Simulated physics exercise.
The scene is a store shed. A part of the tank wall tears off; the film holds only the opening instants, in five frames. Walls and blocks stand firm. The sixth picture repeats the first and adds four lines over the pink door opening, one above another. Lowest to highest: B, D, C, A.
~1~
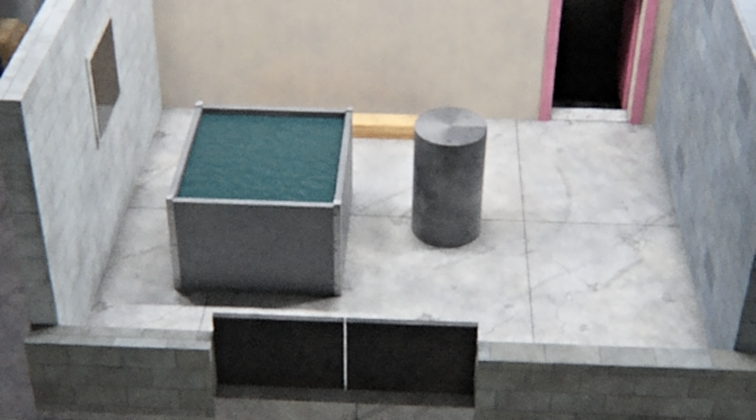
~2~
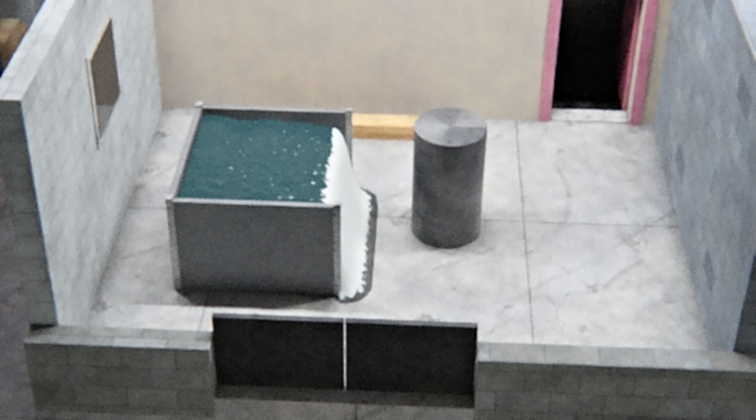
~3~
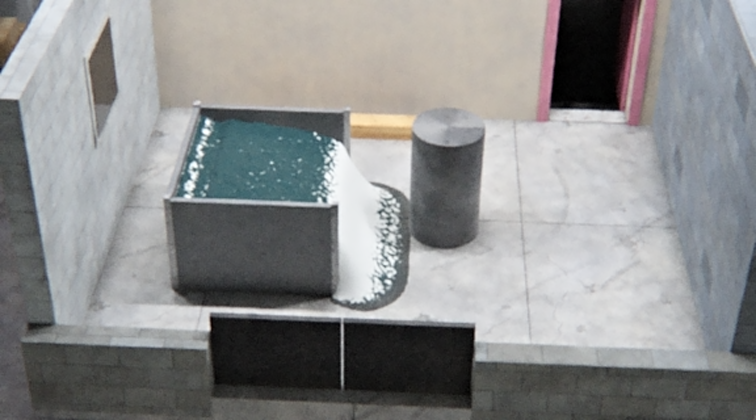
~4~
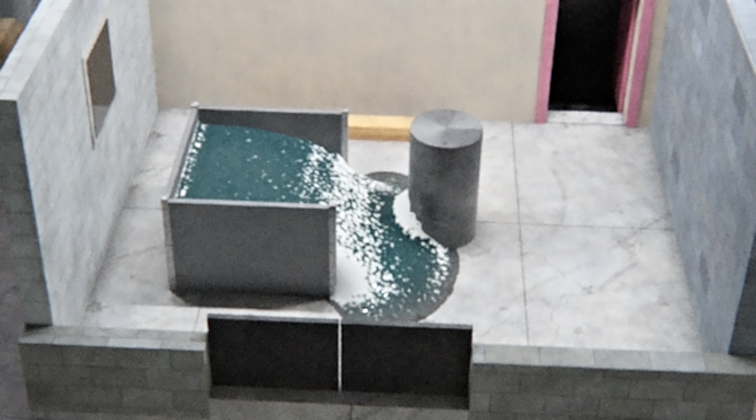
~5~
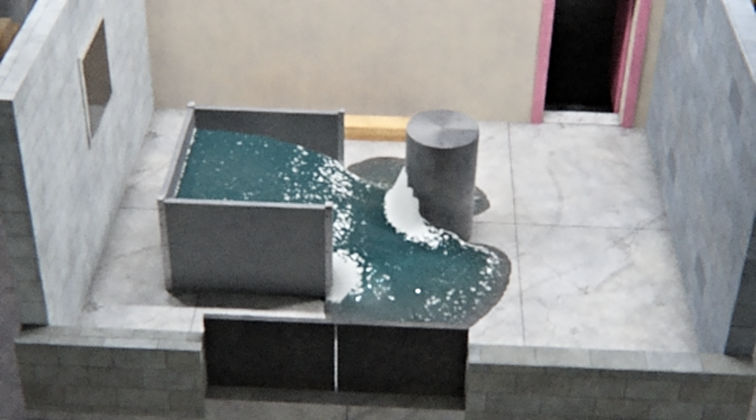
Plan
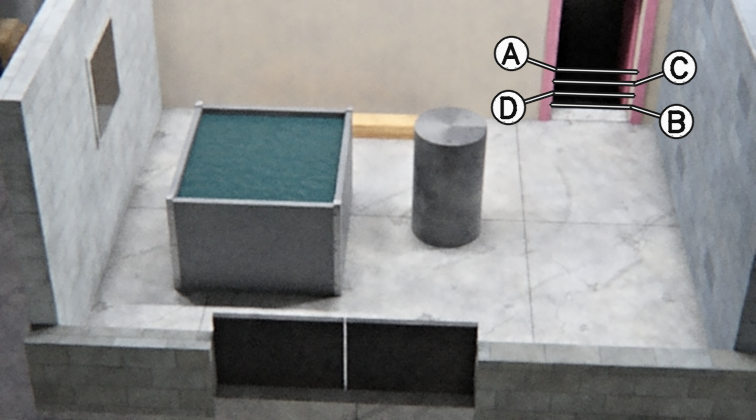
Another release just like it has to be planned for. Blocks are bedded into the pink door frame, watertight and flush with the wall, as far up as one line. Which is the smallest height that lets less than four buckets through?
Take B.
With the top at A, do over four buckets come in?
No, not at all.
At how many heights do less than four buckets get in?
All of them.
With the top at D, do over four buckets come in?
No, not at all.
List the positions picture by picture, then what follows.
Water in the tank at rest, its middle at (265, 160); foot of the pink doorway at (589, 121); shut gate at (345, 331).
Water covers 2 % of the ground and shows as far out as (350, 282).
Water covers 5 % of the ground and shows as far out as (372, 303).
Water covers 10 % of the ground and shows as far out as (395, 318).
Water covers 16 % of the ground and shows as far out as (450, 325).
On the marked copy, A at (596, 70); B at (591, 105); C at (594, 82); D at (593, 94); from the bottom up B, D, C, A.
For height A, nothing gets over.
For height B, a splash gets over, under a bucket.
For height C, nothing gets over.
For height D, nothing gets over.
